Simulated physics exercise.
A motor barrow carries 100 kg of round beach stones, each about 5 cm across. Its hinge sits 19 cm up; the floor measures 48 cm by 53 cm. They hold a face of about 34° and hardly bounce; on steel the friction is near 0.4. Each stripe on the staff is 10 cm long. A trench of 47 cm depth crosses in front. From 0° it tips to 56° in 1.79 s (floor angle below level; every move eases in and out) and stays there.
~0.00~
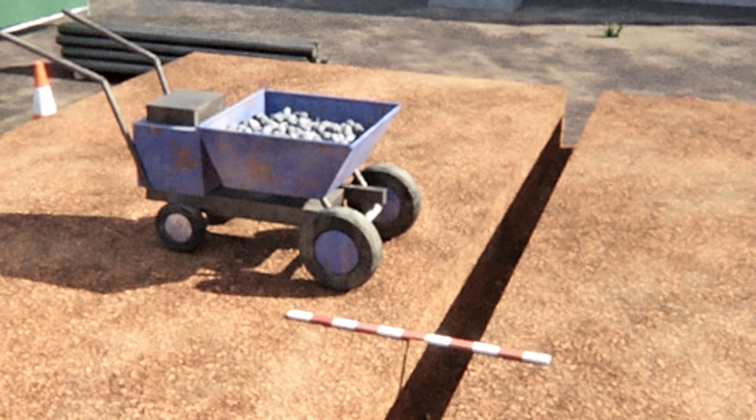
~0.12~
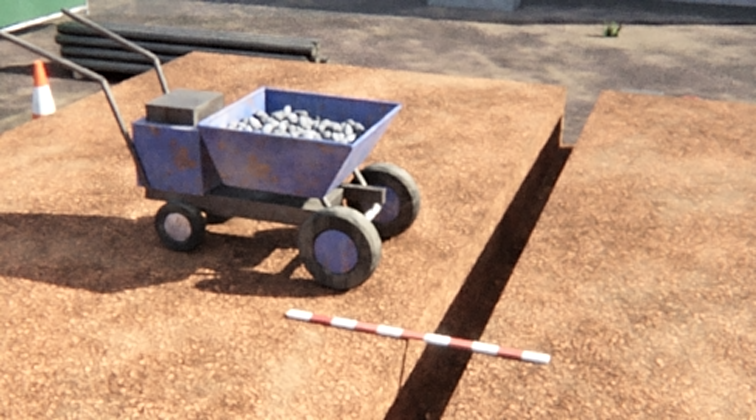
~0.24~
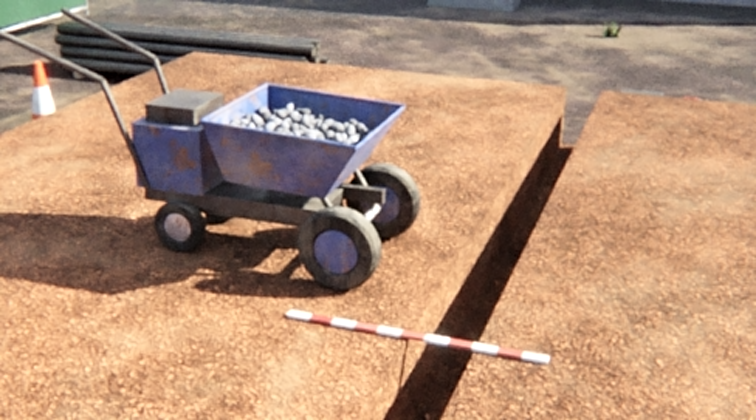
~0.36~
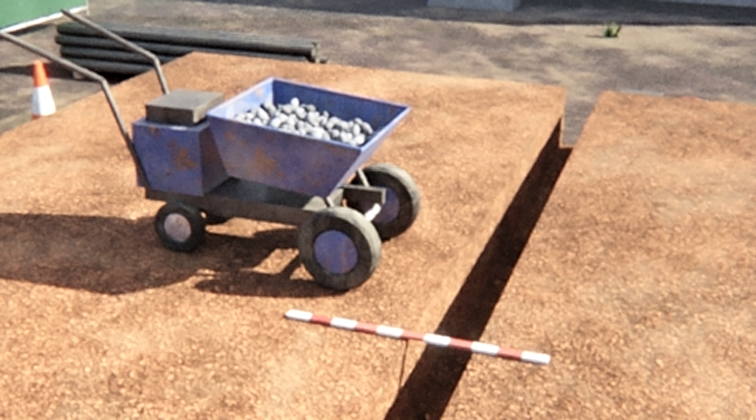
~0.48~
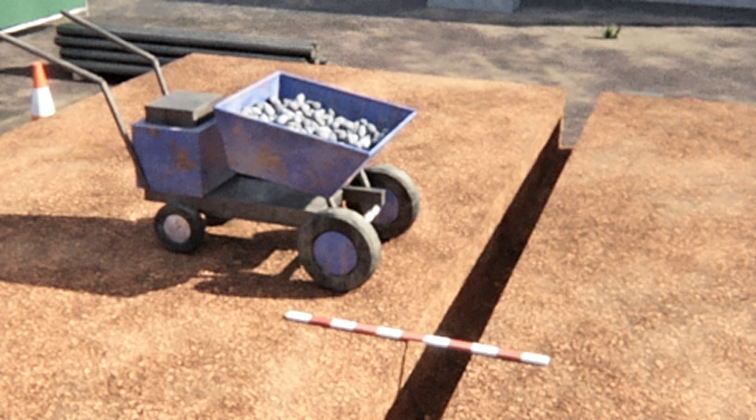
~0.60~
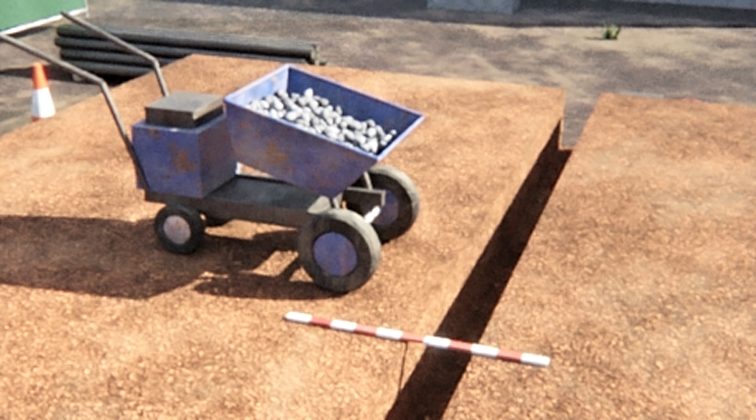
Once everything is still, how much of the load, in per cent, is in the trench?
About 33 per cent.
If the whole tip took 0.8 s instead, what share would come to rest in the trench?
Then about 25 per cent.
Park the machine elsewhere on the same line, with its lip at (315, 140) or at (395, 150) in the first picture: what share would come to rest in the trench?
About 30 and 15 per cent.
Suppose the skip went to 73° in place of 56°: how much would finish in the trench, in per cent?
It would be near 65 per cent.
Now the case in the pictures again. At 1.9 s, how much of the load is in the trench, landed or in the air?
Some 10 per cent.
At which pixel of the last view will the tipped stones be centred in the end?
Their middle is at about (477, 367).
After 1.3 s the floor is at 47°; 100 % in the skip; the foremost stones are at (427, 179).
After 1.9 s the floor is at 56°; 88 % in the skip, 11 % in the trench, 1 % past the trench; the foremost stones are at (507, 274).
After 2.2 s the floor is at 56°; 76 % in the skip, 21 % in the trench, 4 % past the trench; the foremost stones are at (559, 293).
After 4.2 s the floor is at 56°; 63 % in the skip, 33 % in the trench, 4 % past the trench; the foremost stones are at (581, 297).
